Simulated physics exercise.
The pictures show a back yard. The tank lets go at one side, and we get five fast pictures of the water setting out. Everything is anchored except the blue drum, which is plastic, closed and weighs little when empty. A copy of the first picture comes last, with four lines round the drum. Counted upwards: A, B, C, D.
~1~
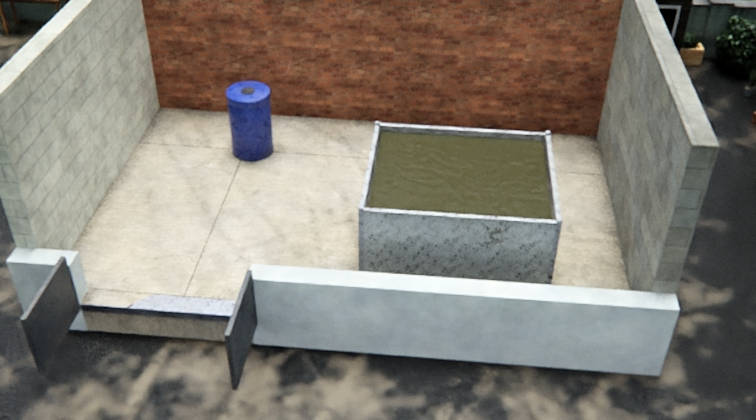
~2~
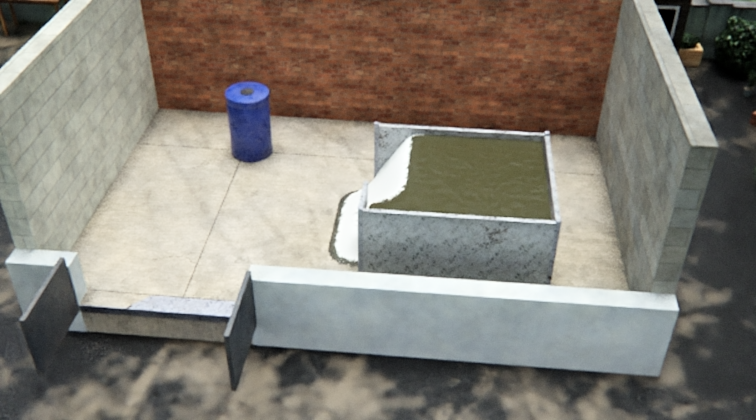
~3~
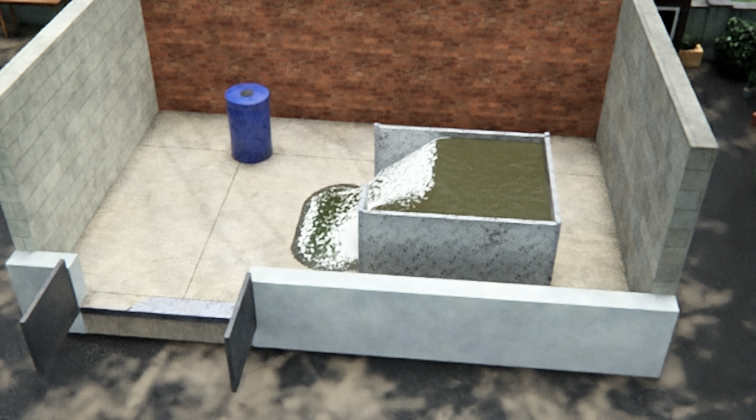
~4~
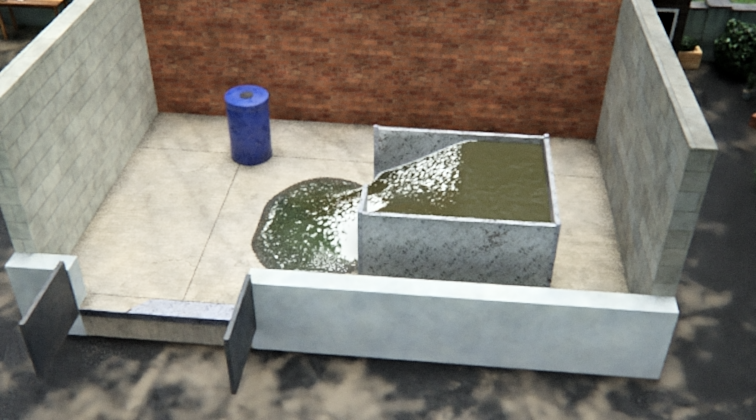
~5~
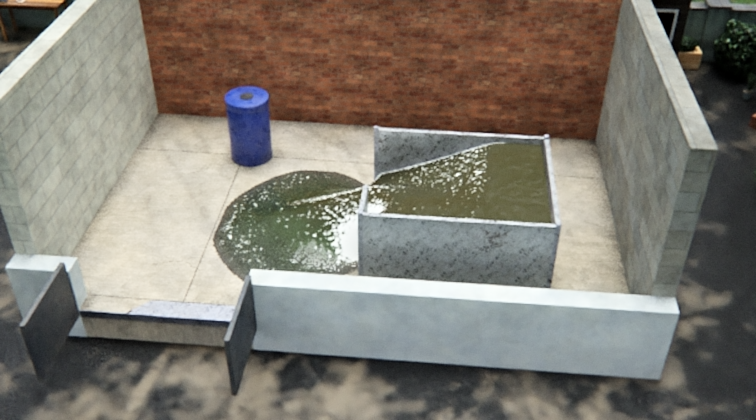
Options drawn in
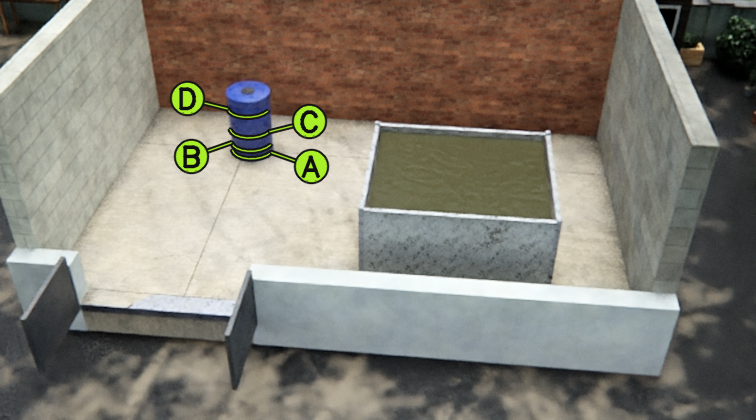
The clip shows a walled yard with a blue drum, an open gate and a full tank of murky green water, which pours out of the tank's left side and spreads across the paved ground in a widening pool.
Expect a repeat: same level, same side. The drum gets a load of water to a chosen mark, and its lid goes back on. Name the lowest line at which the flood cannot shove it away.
Line D.
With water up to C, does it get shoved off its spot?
Yes, that goes wrong.
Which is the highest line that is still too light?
C it is.
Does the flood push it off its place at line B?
Yes, it does.
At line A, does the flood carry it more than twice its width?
Yes.
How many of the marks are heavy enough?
One.
In lime, A at (248, 158); B at (247, 151); C at (246, 137); D at (244, 117); from the bottom up A, B, C, D.
Choosing A, it is pushed about 3 times its own width away.
Choosing B, it is pushed about twice its own width away.
Choosing C, it is pushed about half its own width away.
Choosing D, it does not move.
